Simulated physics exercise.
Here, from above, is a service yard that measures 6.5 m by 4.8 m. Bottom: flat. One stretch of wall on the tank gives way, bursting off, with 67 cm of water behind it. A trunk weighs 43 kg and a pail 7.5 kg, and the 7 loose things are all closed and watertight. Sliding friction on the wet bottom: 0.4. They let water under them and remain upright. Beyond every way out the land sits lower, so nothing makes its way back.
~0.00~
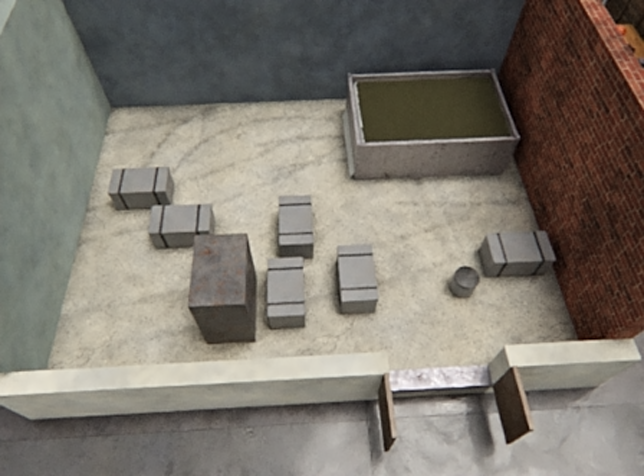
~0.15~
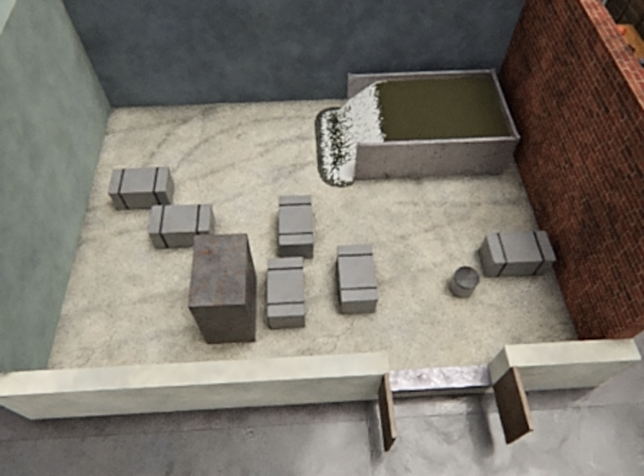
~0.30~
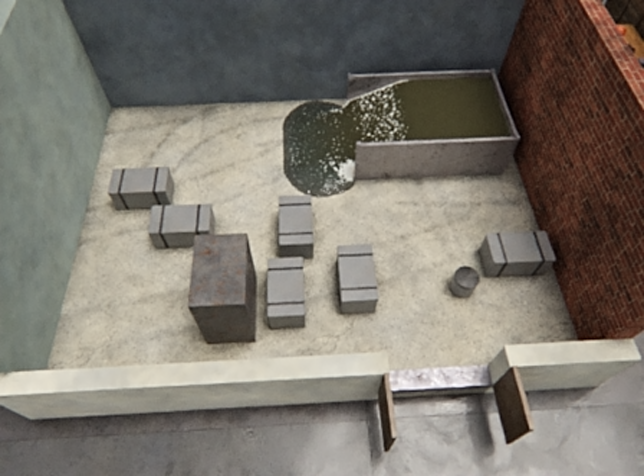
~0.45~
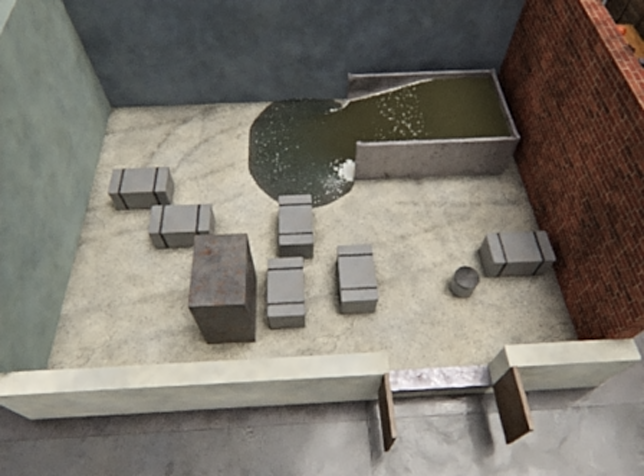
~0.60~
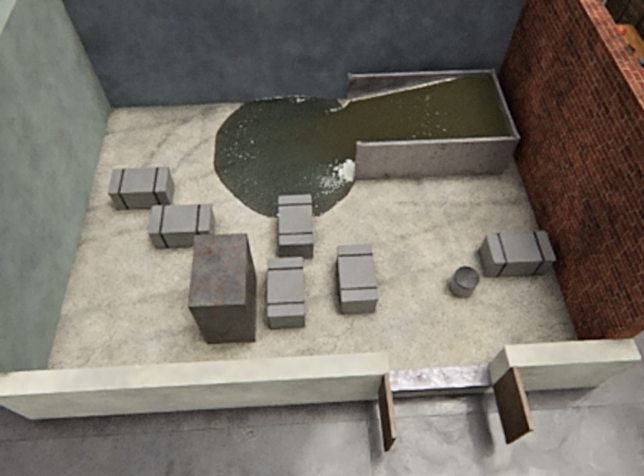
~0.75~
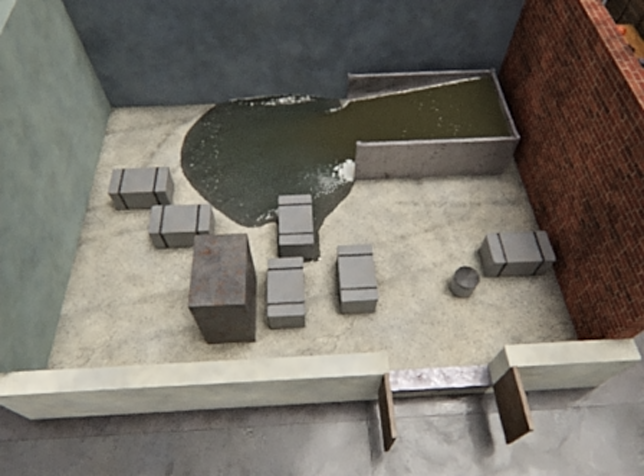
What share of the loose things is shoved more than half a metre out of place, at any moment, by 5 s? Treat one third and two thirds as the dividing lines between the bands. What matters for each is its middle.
It does not reach a third.
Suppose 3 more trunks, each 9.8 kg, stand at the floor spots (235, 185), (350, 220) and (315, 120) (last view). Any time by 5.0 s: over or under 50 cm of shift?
In the order asked: Above the mark; below the mark; above the mark.
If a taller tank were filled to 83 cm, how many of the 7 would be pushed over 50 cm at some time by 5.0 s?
In that case the number is 2.
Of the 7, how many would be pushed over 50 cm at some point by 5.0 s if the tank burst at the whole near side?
Then 3 of them would.
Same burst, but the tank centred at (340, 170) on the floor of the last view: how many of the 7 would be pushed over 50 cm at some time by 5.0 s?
The count would be 2.
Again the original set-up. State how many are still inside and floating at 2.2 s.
Of them, 1.
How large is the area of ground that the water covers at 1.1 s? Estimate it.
About 11.5 m2.
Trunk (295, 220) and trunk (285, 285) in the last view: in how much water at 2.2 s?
First about 4 cm, second about 0 cm.
After 1.1 s 0 of 7 are over 50 cm from their spots; 0 afloat.
After 2.2 s 0 of 7 are over 50 cm from their spots; 1 afloat.
After 3.5 s 2 of 7 are over 50 cm from their spots; 1 afloat.
After 5.0 s 2 of 7 are over 50 cm from their spots, and 2 have been at some point; 2 afloat.
